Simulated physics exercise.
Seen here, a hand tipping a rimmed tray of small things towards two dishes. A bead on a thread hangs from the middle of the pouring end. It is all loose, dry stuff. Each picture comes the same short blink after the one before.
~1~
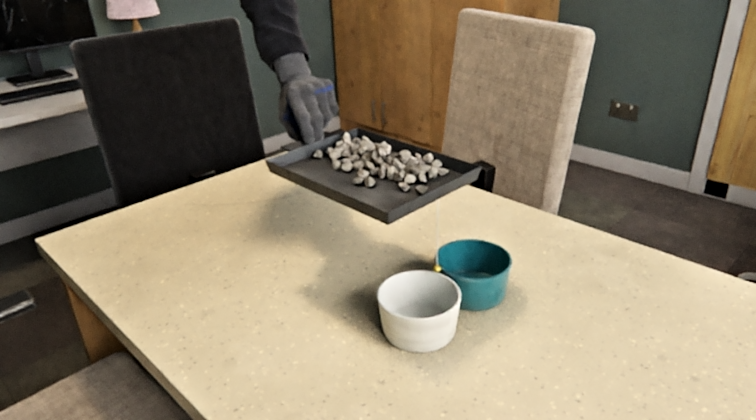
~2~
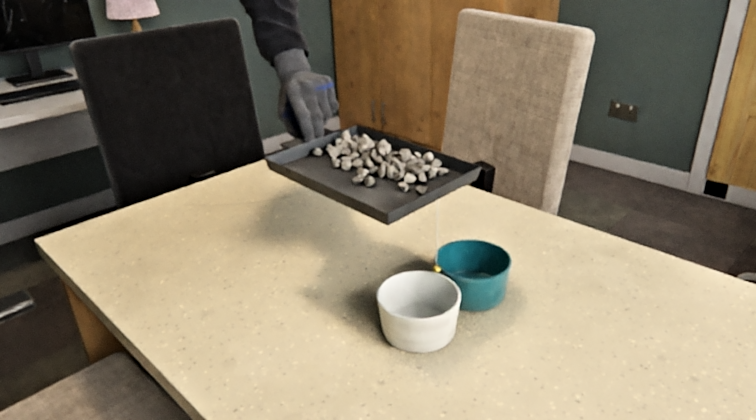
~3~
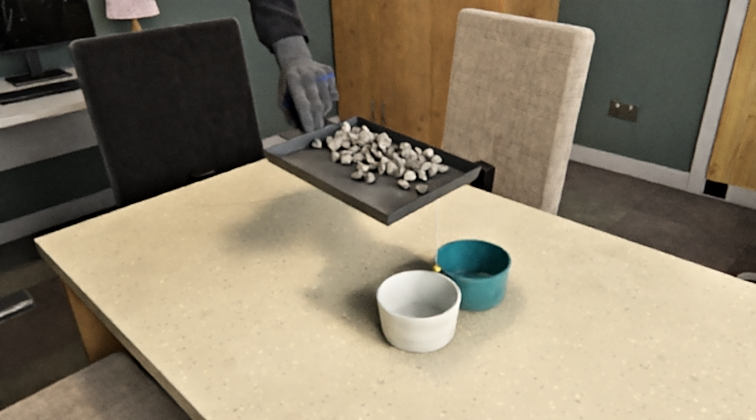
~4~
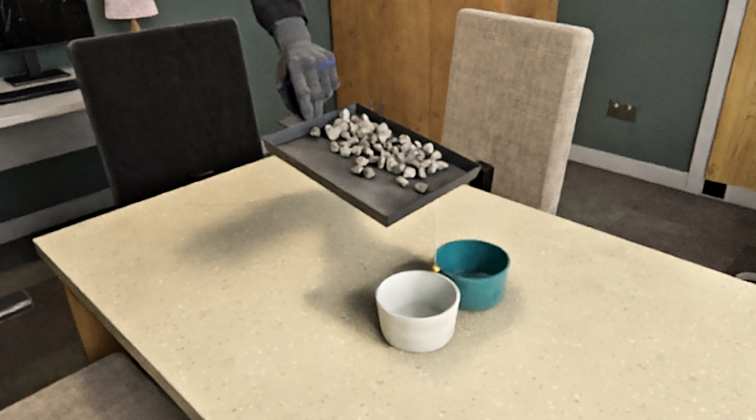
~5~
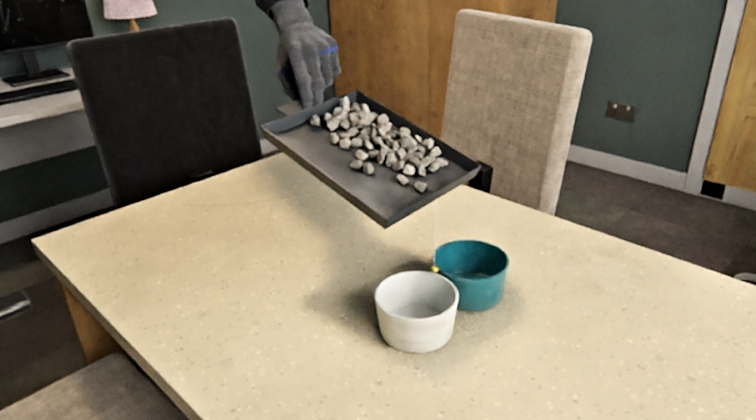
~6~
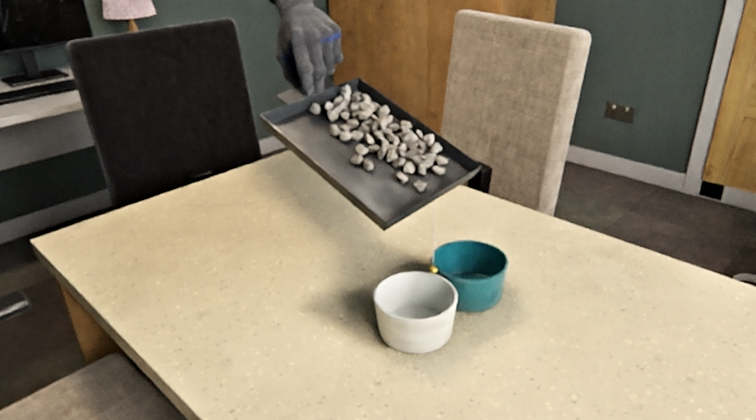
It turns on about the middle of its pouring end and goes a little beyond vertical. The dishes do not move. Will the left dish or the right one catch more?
More goes to the left dish.
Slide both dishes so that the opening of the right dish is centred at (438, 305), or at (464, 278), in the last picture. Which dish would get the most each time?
In turn: The right-hand dish; left.
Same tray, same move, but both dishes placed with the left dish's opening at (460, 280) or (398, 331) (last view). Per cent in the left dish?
First some 30, then 40 per cent.
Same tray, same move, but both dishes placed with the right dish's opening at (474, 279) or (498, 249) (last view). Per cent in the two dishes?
The first gives 80 %, the second 30 %.
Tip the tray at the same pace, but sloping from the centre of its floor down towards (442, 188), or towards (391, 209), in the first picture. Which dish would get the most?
The first try: Right. The second: The left dish.
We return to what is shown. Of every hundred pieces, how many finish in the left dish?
Roughly 30 in a hundred.
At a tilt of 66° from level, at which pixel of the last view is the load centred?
Roughly at (424, 186).
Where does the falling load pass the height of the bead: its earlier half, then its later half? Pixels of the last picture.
First near (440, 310), later near (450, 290).
Just after the last frame, tray tipped steeply; almost all on the tray; about a tenth in the air.
A moment on, tray tipped past a quarter turn; roughly a quarter on the tray; about a tenth in the left dish; roughly half outside both; about a tenth in the air.
Further on, tray tipped past a quarter turn; roughly a third in the left dish; roughly two thirds outside both.
When it is over, tray tipped past a quarter turn; roughly a third in the left dish; not one in the right dish; roughly two thirds outside both.
